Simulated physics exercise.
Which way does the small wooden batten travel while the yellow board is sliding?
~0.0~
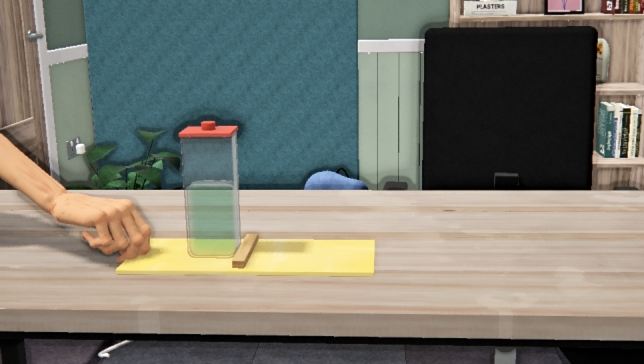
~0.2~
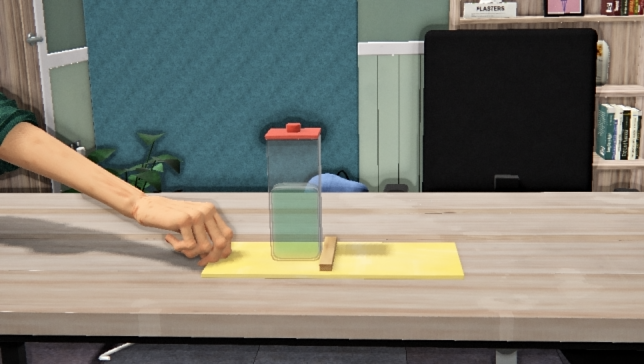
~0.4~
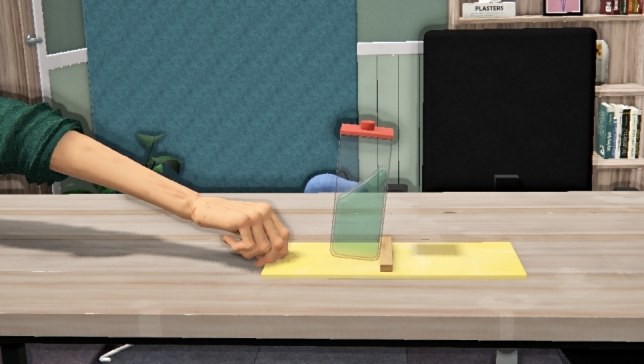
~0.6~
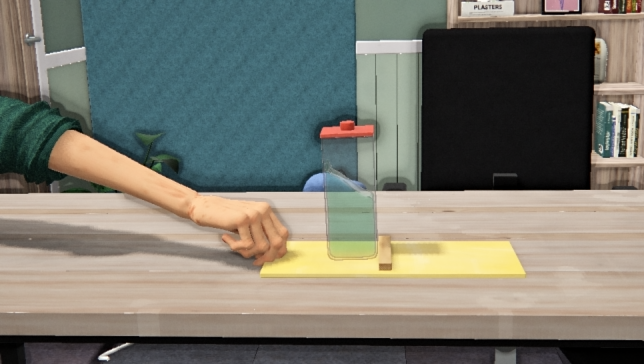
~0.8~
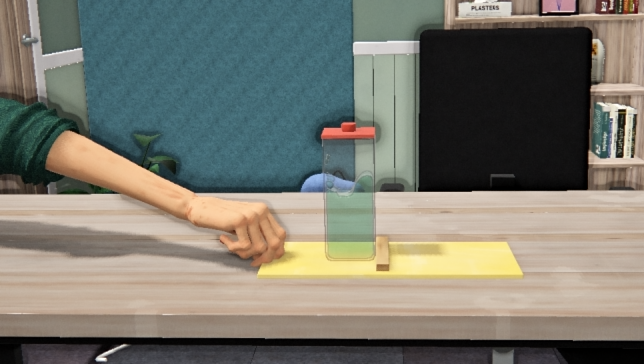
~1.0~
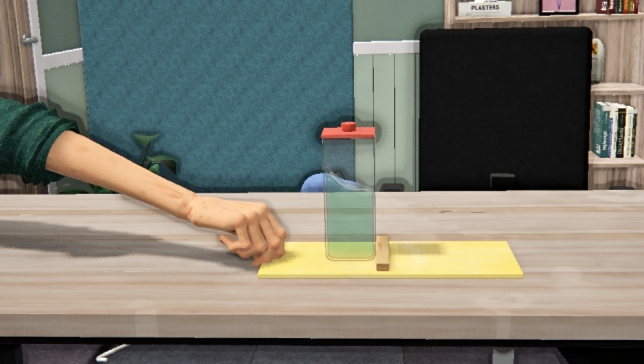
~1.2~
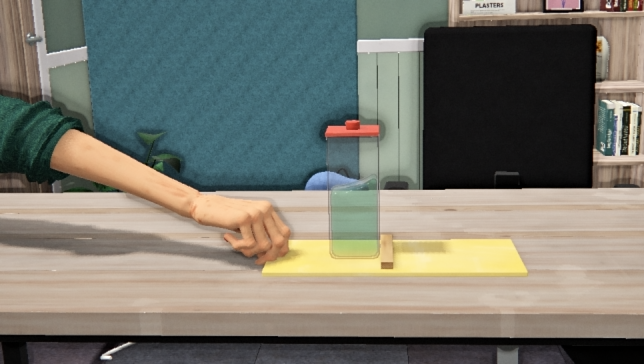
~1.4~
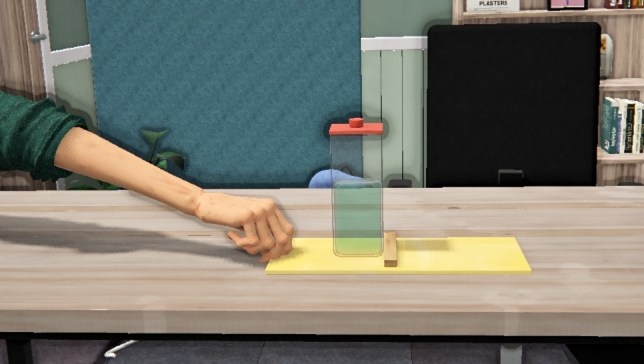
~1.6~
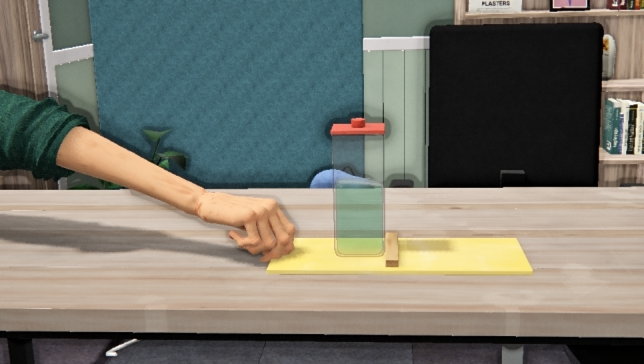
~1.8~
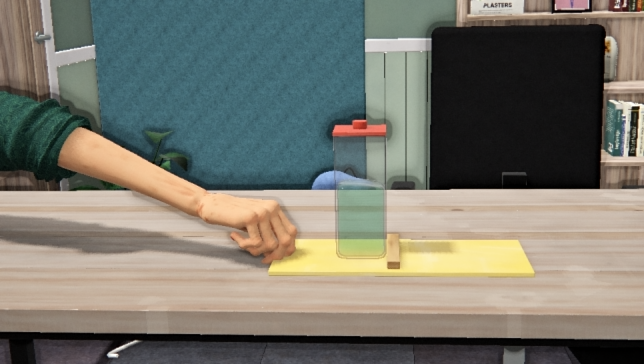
The batten travels to the right along with the board.
